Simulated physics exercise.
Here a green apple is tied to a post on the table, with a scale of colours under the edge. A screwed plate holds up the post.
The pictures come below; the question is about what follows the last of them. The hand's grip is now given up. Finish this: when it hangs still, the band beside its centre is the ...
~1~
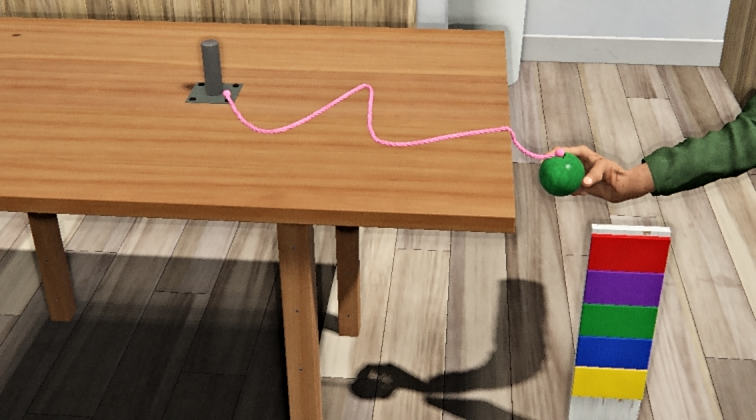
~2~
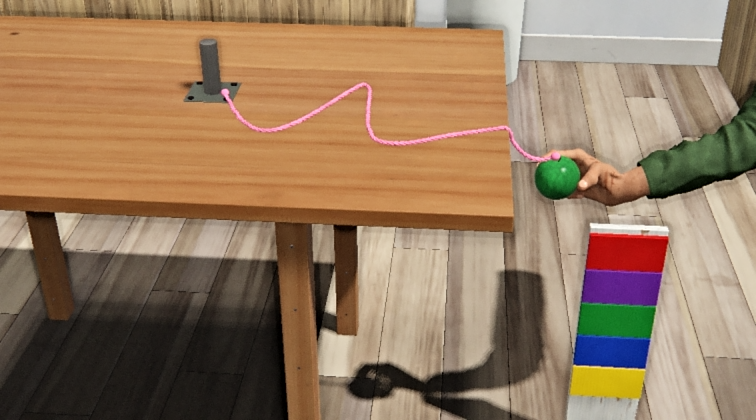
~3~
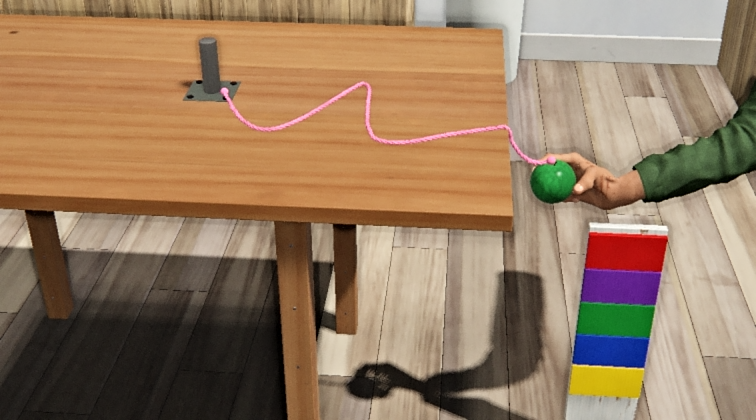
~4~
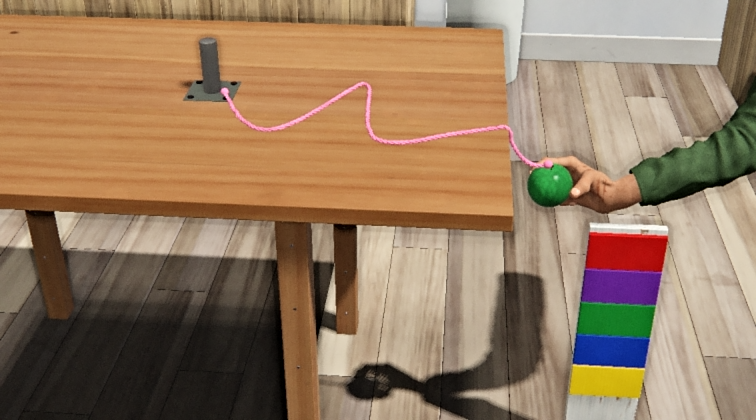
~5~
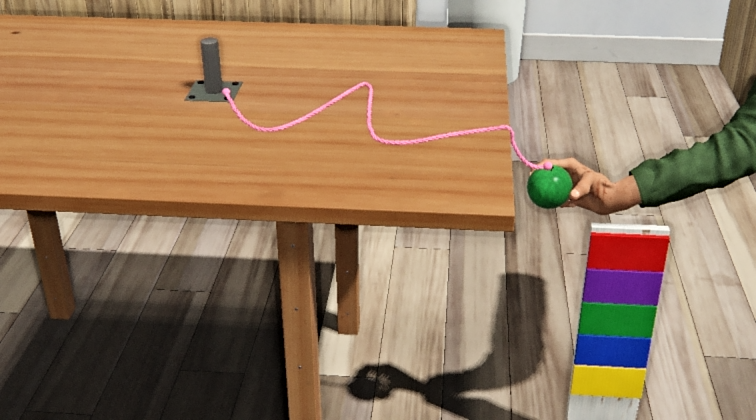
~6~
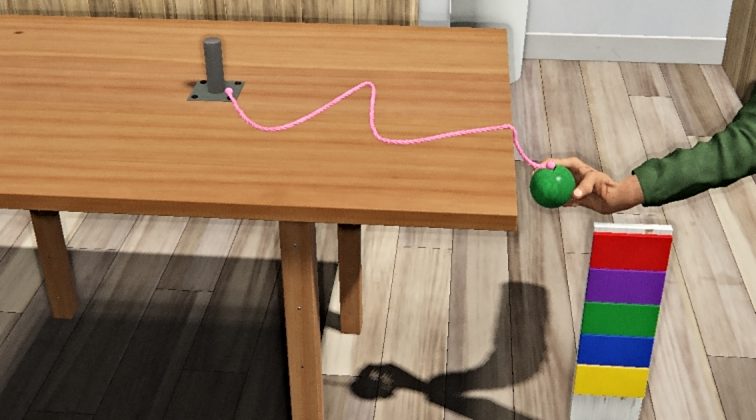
When it hangs still, the band beside its centre is the yellow one.
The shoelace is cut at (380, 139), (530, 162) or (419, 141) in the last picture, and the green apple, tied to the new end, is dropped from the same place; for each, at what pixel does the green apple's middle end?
Cut 1: About (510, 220). Cut 2: About (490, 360). Cut 3: About (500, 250).
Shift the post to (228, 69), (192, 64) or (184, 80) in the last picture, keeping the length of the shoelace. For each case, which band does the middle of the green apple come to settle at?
Answer, in order: Yellow, blue, blue.
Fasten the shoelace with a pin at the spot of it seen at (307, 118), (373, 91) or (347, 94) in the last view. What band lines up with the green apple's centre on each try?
Going through the tries in order, you get blue, purple and green.
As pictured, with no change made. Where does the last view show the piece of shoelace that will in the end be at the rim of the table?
Roughly (373, 100).
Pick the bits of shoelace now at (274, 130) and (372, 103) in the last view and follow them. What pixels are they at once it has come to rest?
To (332, 102) for the first and to (513, 131) for the second.
Soon after, apple near (492, 349); level with blue.
Then, apple near (491, 370); level with yellow.
At rest, apple near (492, 371); level with yellow. Its middle rests at the yellow band.
